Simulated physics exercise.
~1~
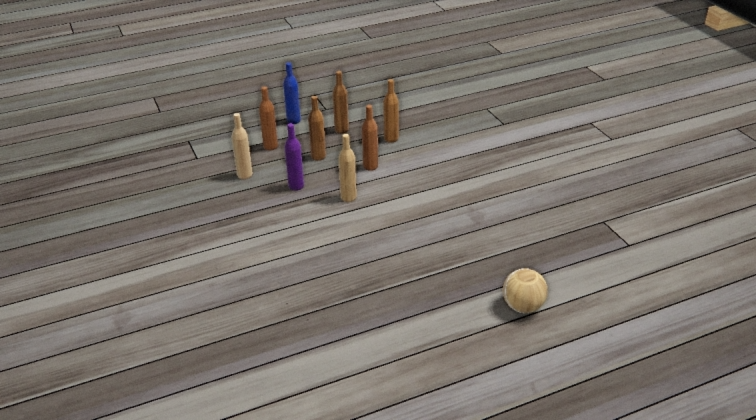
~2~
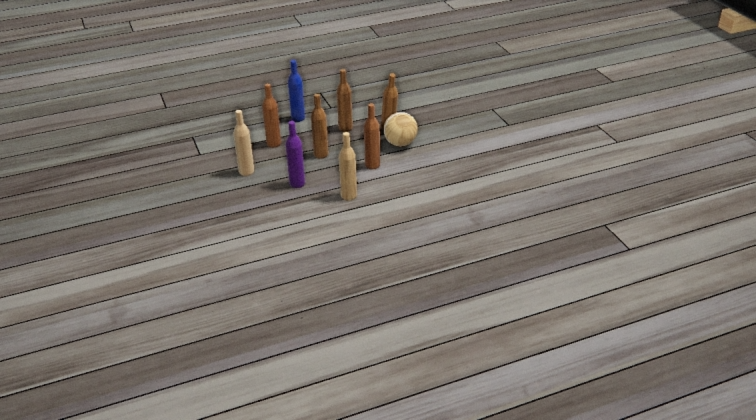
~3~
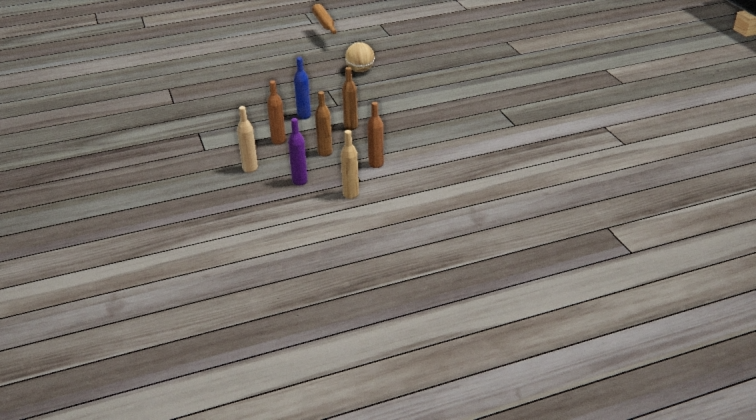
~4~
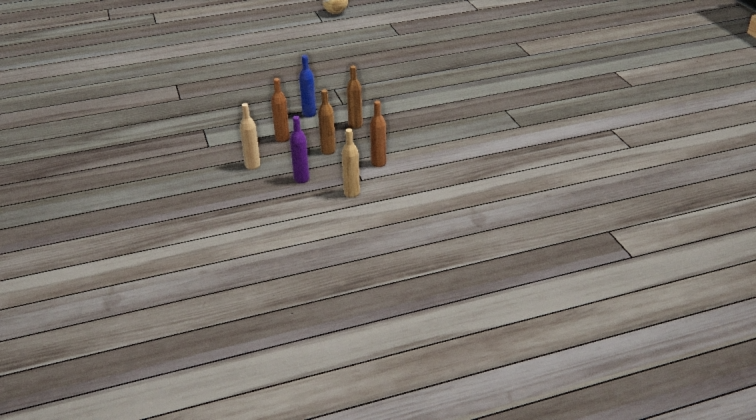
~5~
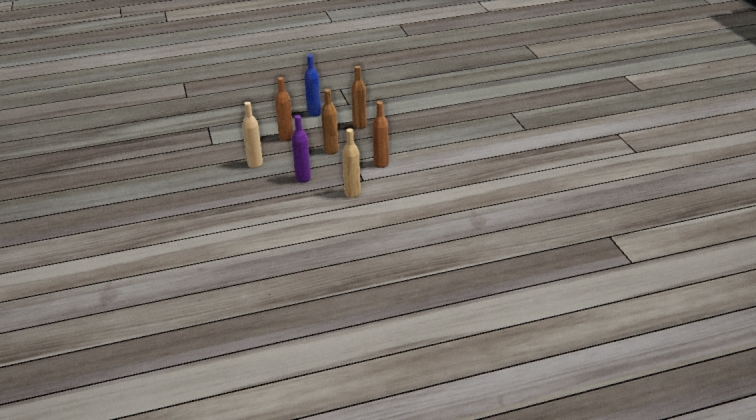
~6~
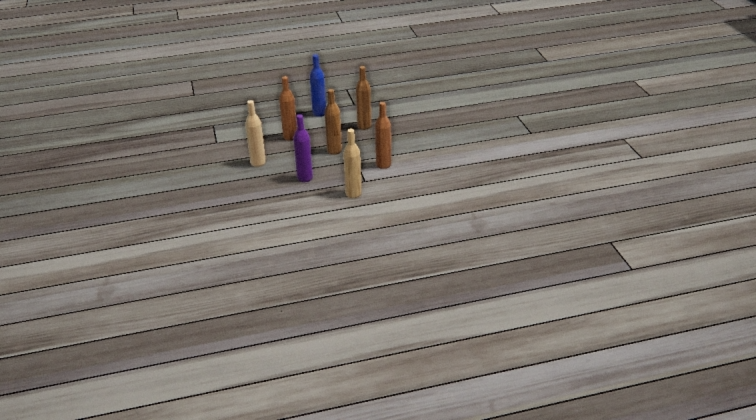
Nine bottle-shaped wooden skittles stand in a diamond on weathered grey planks, seen from above at an angle as the view drifts slightly sideways. Most are brown, with two pale ones at the left and front, a purple one near the front and a blue one at the back. A pale wooden ball rolls in from the lower right toward the group's right edge. It strikes the rightmost brown skittle and sends it tumbling away toward the back. The ball rolls on after it and both leave the view, while the remaining eight skittles, purple and blue included, stay upright.
